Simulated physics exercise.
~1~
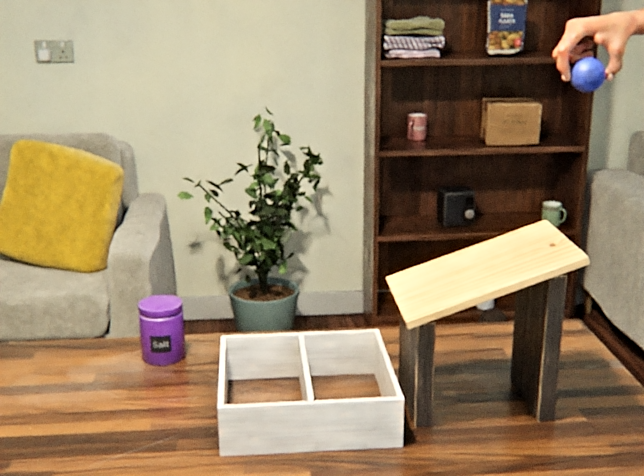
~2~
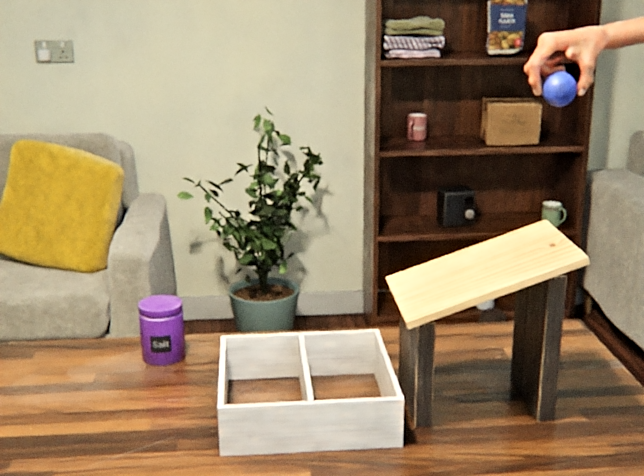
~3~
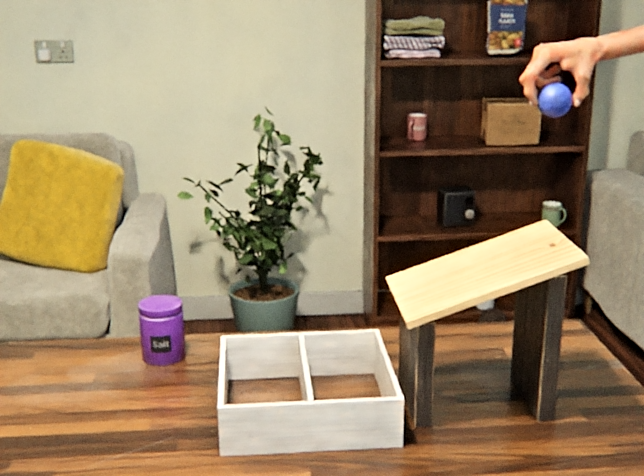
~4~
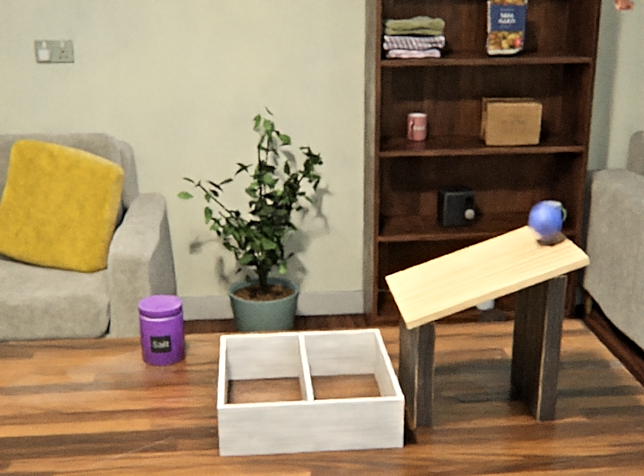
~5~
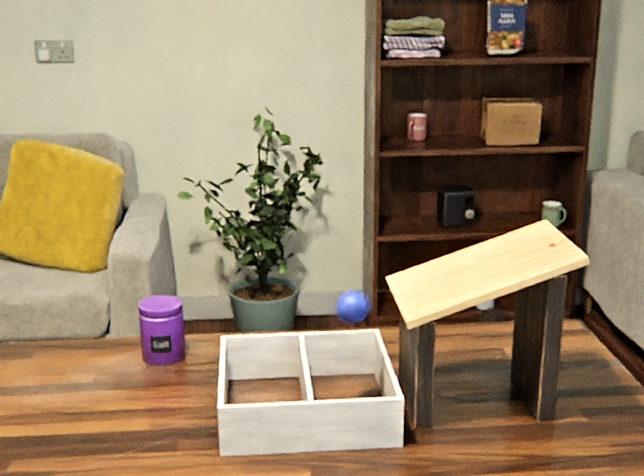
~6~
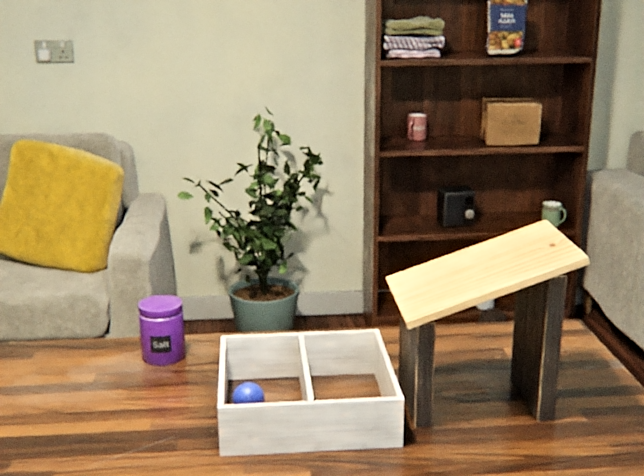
A hand at the upper right holds a blue ball above a sloping wooden board in a living room, seen from the front by a still camera. The board stands on dark supports, with an open white tray of two bays to its left, a purple jar farther left, and a potted plant, a grey sofa with a yellow cushion and a dark bookcase behind. The hand moves the ball slightly left and down, then lets go and withdraws. The ball reaches the board's upper end, travels left past its lower edge and drops over the tray. It ends in the farther, left-hand bay.
